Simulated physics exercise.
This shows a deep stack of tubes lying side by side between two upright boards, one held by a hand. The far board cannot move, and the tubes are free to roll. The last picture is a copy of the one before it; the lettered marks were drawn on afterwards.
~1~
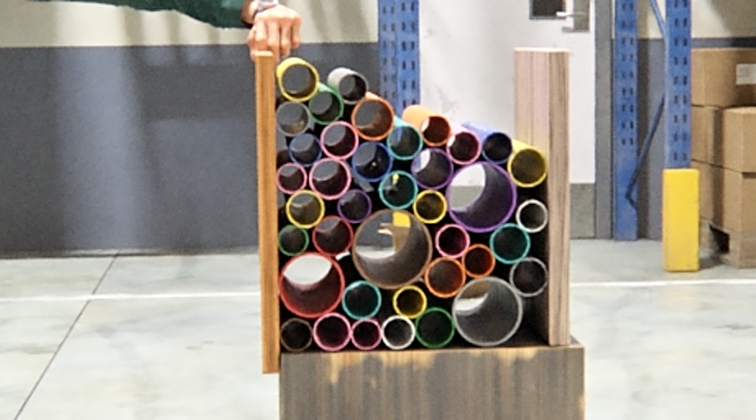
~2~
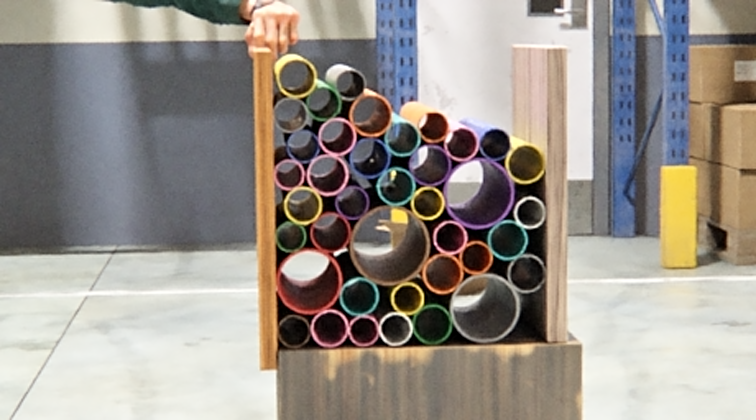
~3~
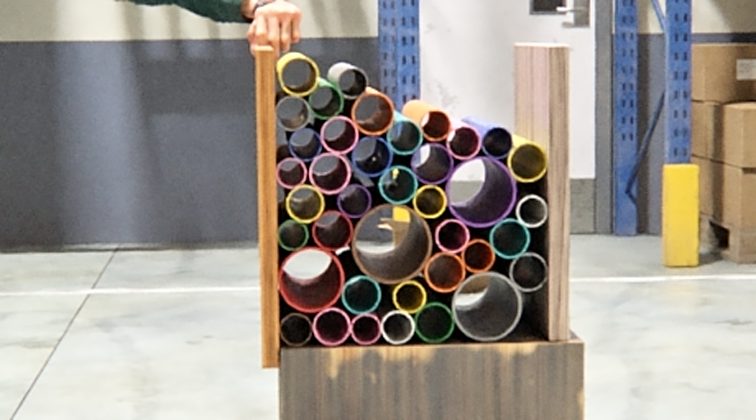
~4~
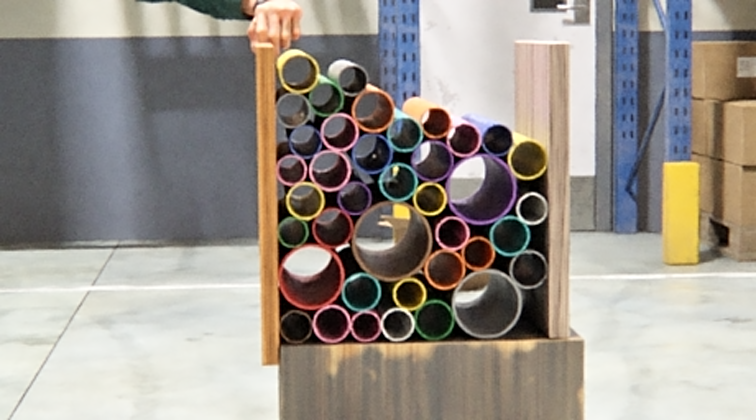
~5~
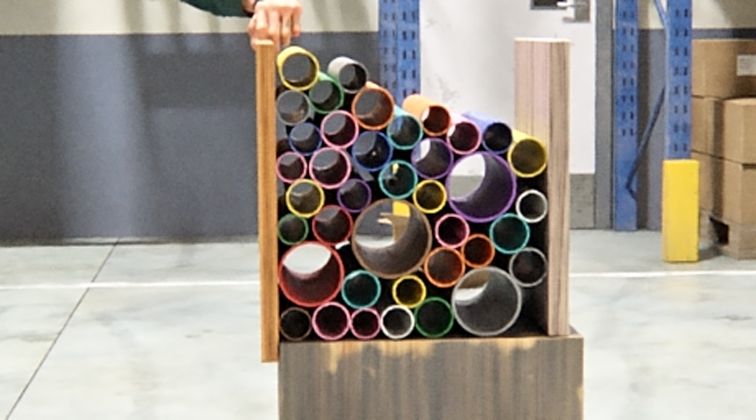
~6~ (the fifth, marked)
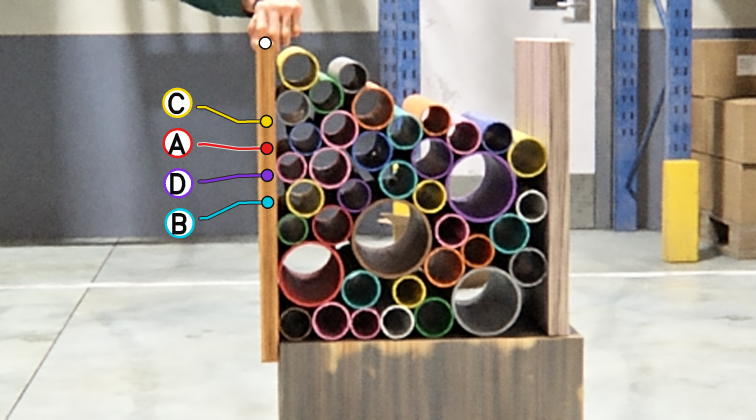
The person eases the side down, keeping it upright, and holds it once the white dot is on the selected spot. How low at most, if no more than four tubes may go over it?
The answer is mark D.
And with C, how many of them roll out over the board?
At C the number is none.
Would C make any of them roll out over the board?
No, at C.
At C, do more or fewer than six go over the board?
It loses fewer than six.
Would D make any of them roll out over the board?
At D: Yes.
On the marked copy, A at (267, 148); B at (268, 202); C at (266, 122); D at (267, 175); the white dot at (265, 43).
Following D. Soon after the start, top of the board (275, 102).
Later, top of the board (276, 172).
In the end, top of the board (276, 174), two out over the board.
As for the rest, A two out over the board; B more than four out over the board; C none out over the board.
